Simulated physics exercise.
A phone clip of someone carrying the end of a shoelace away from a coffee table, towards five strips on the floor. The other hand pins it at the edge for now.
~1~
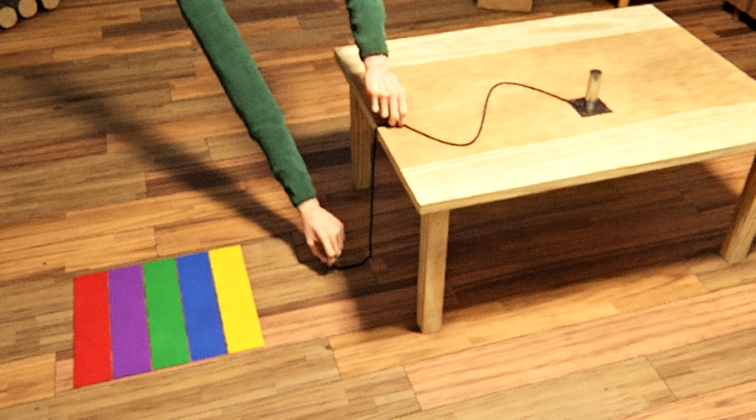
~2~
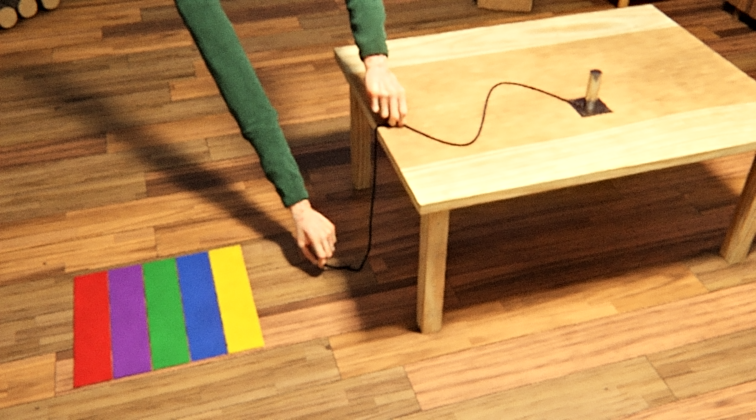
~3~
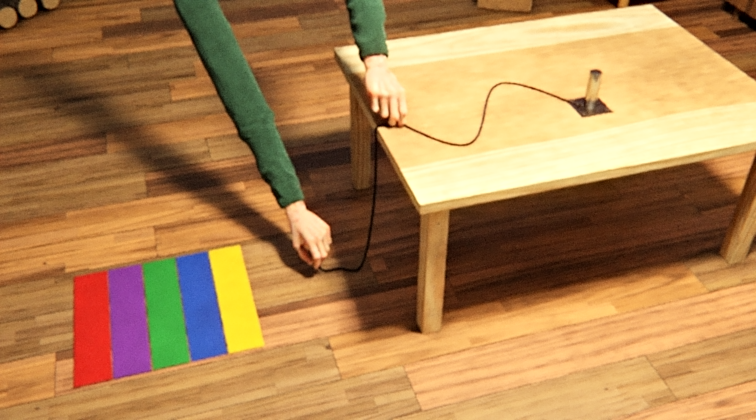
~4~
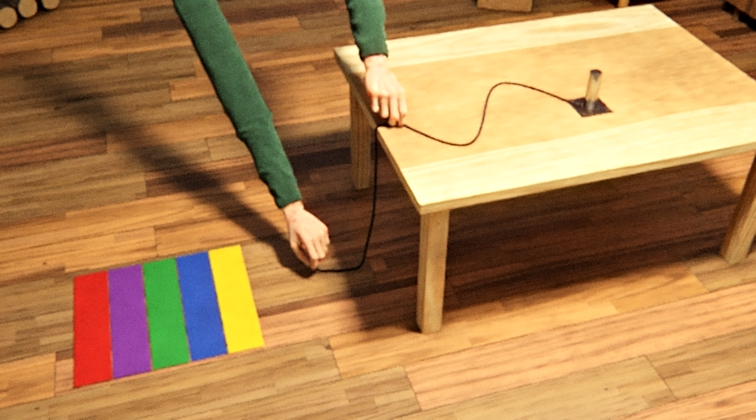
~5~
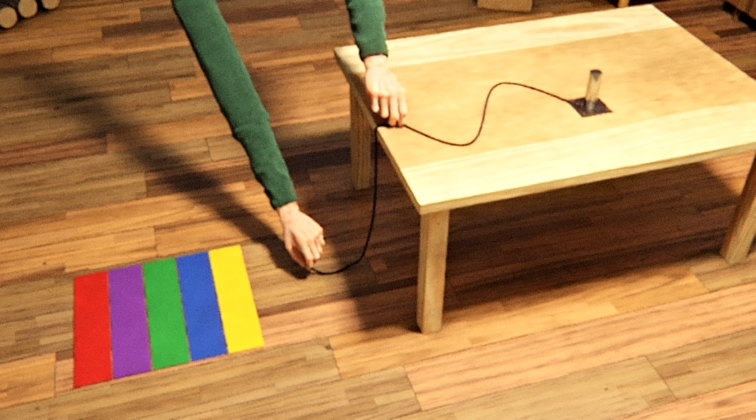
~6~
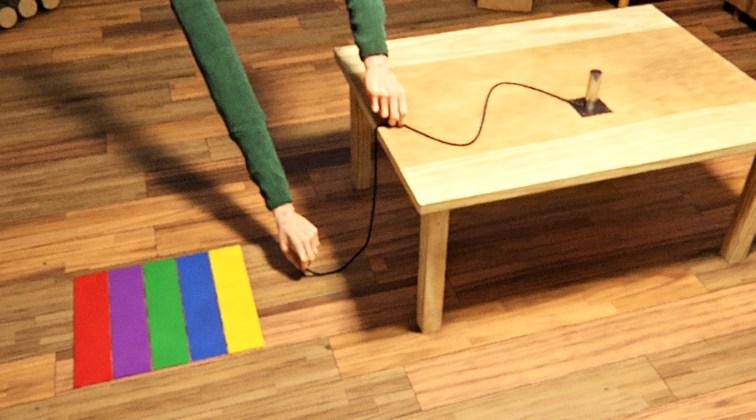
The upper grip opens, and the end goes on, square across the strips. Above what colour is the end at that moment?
It halts on the red strip.
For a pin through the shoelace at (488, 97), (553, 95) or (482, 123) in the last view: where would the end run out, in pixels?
Try by try, around (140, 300), (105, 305) and (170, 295).
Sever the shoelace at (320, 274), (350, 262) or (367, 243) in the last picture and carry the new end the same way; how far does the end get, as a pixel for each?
Try by try, around (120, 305), (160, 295) and (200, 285).
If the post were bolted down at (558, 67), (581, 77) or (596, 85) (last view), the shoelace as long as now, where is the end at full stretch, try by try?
In that order: (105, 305), (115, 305) and (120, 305).
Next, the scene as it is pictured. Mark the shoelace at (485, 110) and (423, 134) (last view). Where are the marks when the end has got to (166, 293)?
About (433, 117), and the other about (363, 176).
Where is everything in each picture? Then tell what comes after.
End (328, 261); yellow (243, 329); blue (206, 337); green (169, 345); purple (131, 353); red (93, 362), in the first picture.
End (318, 263); shoelace through (544, 92) (488, 98) (470, 144) (395, 124) (374, 188) (368, 251), in the second picture.
End (314, 264), in the third picture.
End (311, 264); shoelace through (544, 92) (488, 98) (470, 144) (395, 124) (375, 187) (366, 250), in the fourth picture.
End (306, 265), in the fifth picture.
End (301, 266); shoelace through (544, 92) (488, 98) (470, 144) (395, 124) (375, 187) (363, 249), in the sixth picture.
A little later, end near (166, 293); over green.
Next, end near (117, 303); over purple.
When it is tight, end near (88, 309); over red. Over red.
